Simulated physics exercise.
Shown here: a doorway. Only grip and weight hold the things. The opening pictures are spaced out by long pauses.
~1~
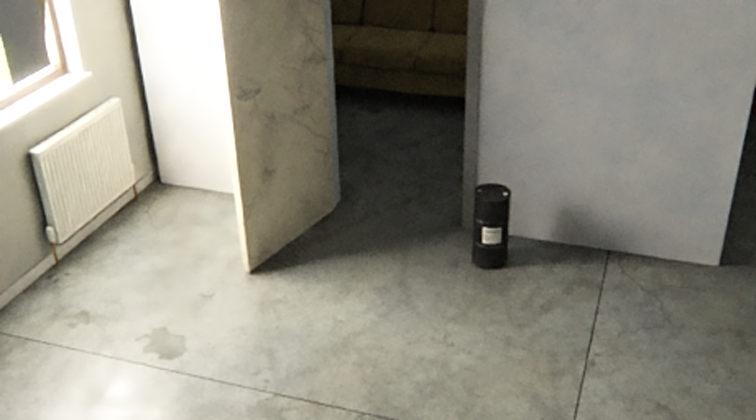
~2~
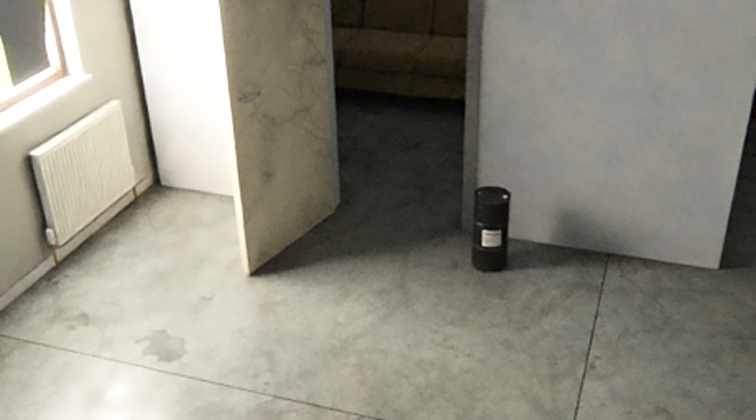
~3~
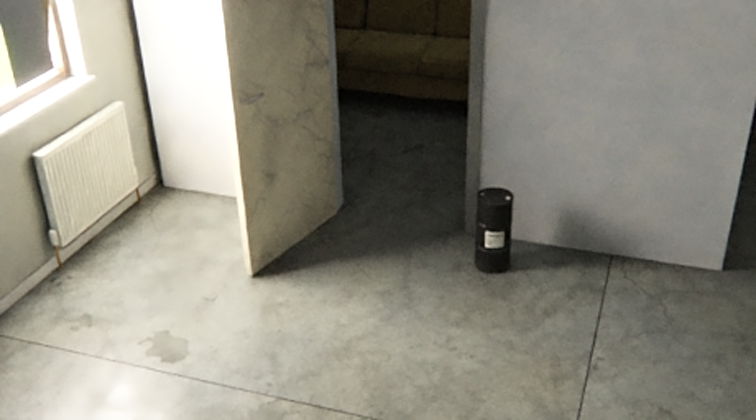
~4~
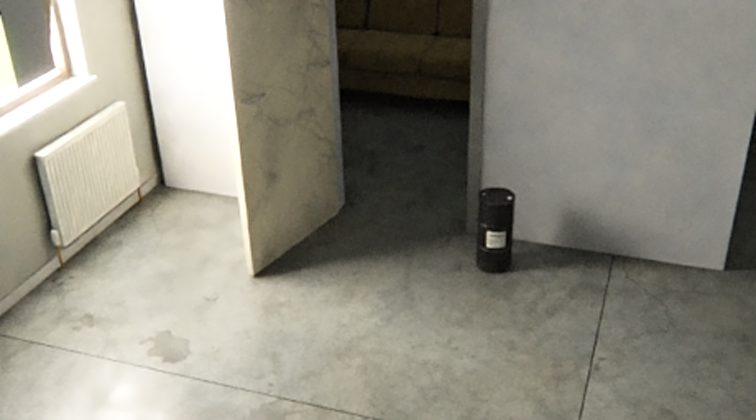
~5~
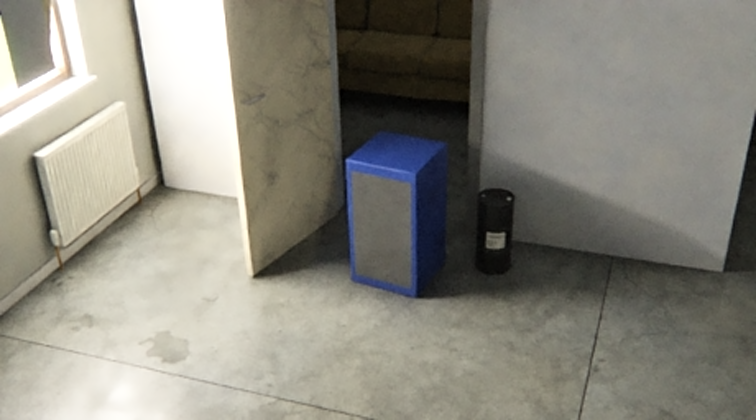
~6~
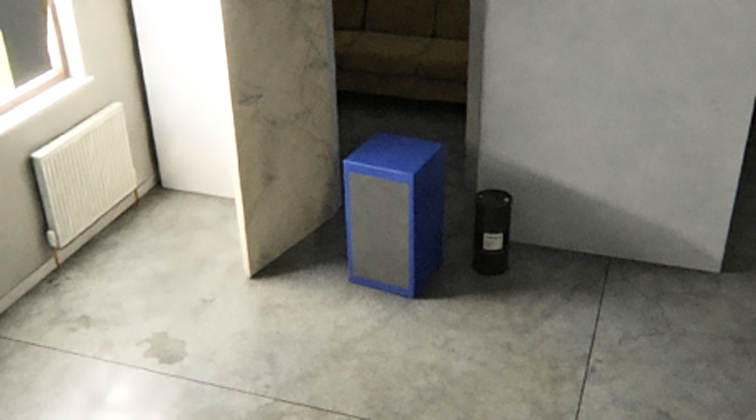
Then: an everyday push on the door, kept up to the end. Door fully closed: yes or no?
No.
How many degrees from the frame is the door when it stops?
Open angle: About 65°.
Then, 0.50 s later than the last frame, door 87° open.
Then, 0.70 s later than the last frame, door 73° open.
When it is over, door 63° open; both as before. End places, in pixels of the last picture, blue appliance near (398, 214).
